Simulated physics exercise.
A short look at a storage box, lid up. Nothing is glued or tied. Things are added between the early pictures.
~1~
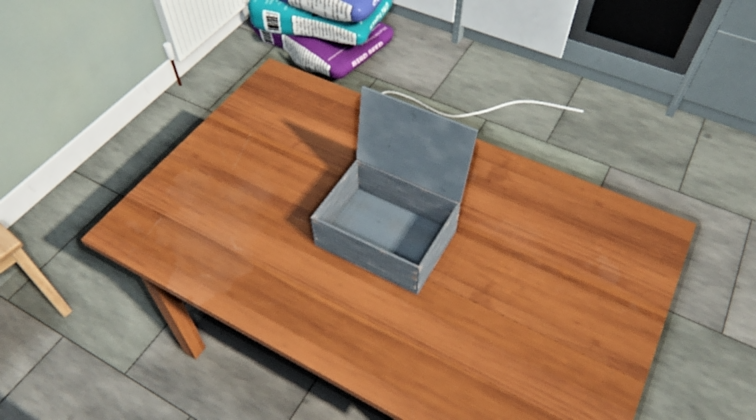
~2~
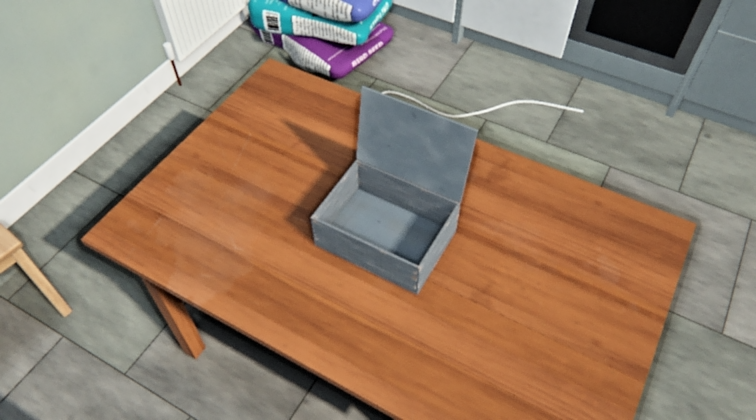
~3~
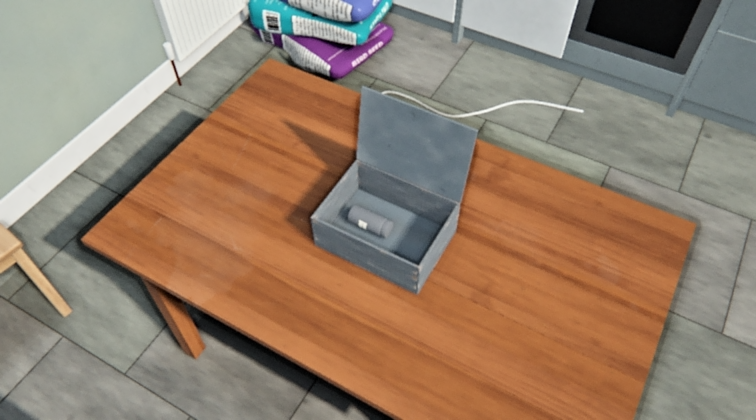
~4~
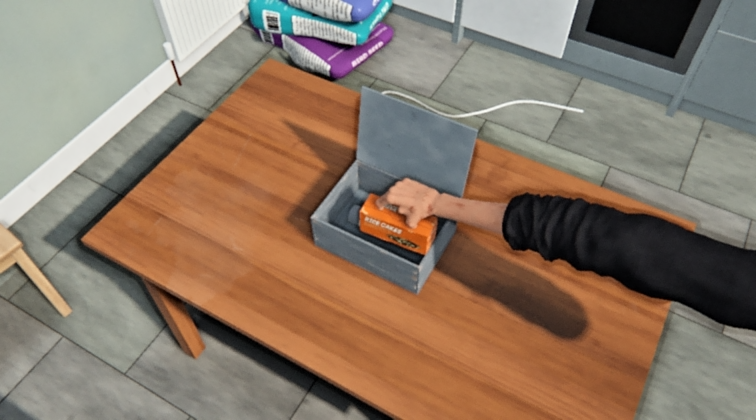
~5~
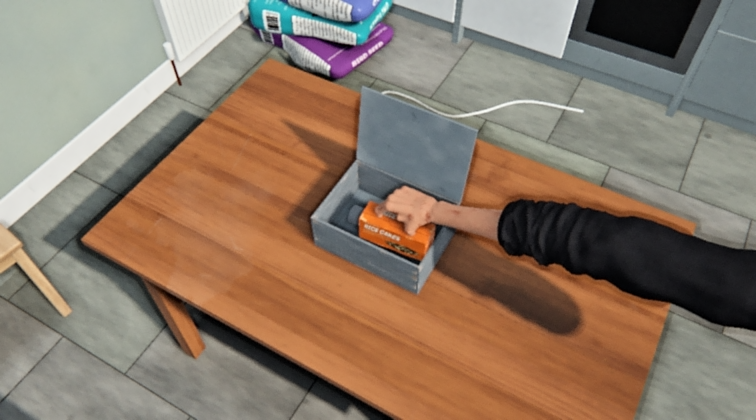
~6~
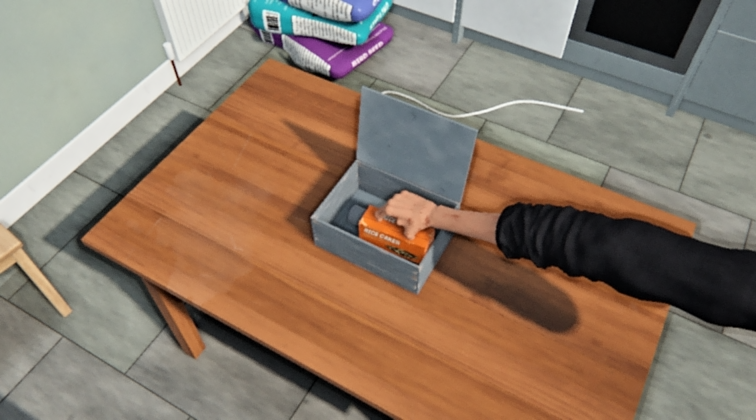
To begin with, an open grey box with its lid raised sits empty on a wooden table. A small grey cylindrical container then appears inside it, and next a dark-sleeved arm reaches in from the right, its hand lowering an orange carton slightly deeper into the box beside the container.
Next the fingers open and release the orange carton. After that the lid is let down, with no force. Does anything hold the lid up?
The lid closes.
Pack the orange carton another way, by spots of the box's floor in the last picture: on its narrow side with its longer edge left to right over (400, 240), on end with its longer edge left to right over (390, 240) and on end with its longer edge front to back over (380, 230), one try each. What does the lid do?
In the first case it closes; in the second case it stays ajar; in the third case it stays ajar.
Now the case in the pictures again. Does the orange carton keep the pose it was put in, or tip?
The orange carton keeps its pose.
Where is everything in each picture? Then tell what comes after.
The last thing is not in view yet, in the first picture.
The last thing is not in view yet, in the second picture.
The last thing is not in view yet; grey shaker (371, 222), in the third picture.
On its way; orange carton (398, 224), in the fourth picture.
On its way; orange carton (397, 231), in the fifth picture.
In place under the hand; orange carton (397, 235), in the sixth picture.
Then, 1.30 s later than the last frame, lid 84° above the rim; orange carton moved a little near (392, 248); grey shaker moved about its own width.
Then, 1.80 s later than the last frame, lid 33° above the rim; orange carton moved a little near (392, 248); grey shaker moved about its own width.
When it is over, lid shut; moved from the start, grey shaker and orange carton. End places, in pixels of the last picture, orange carton near (392, 248).
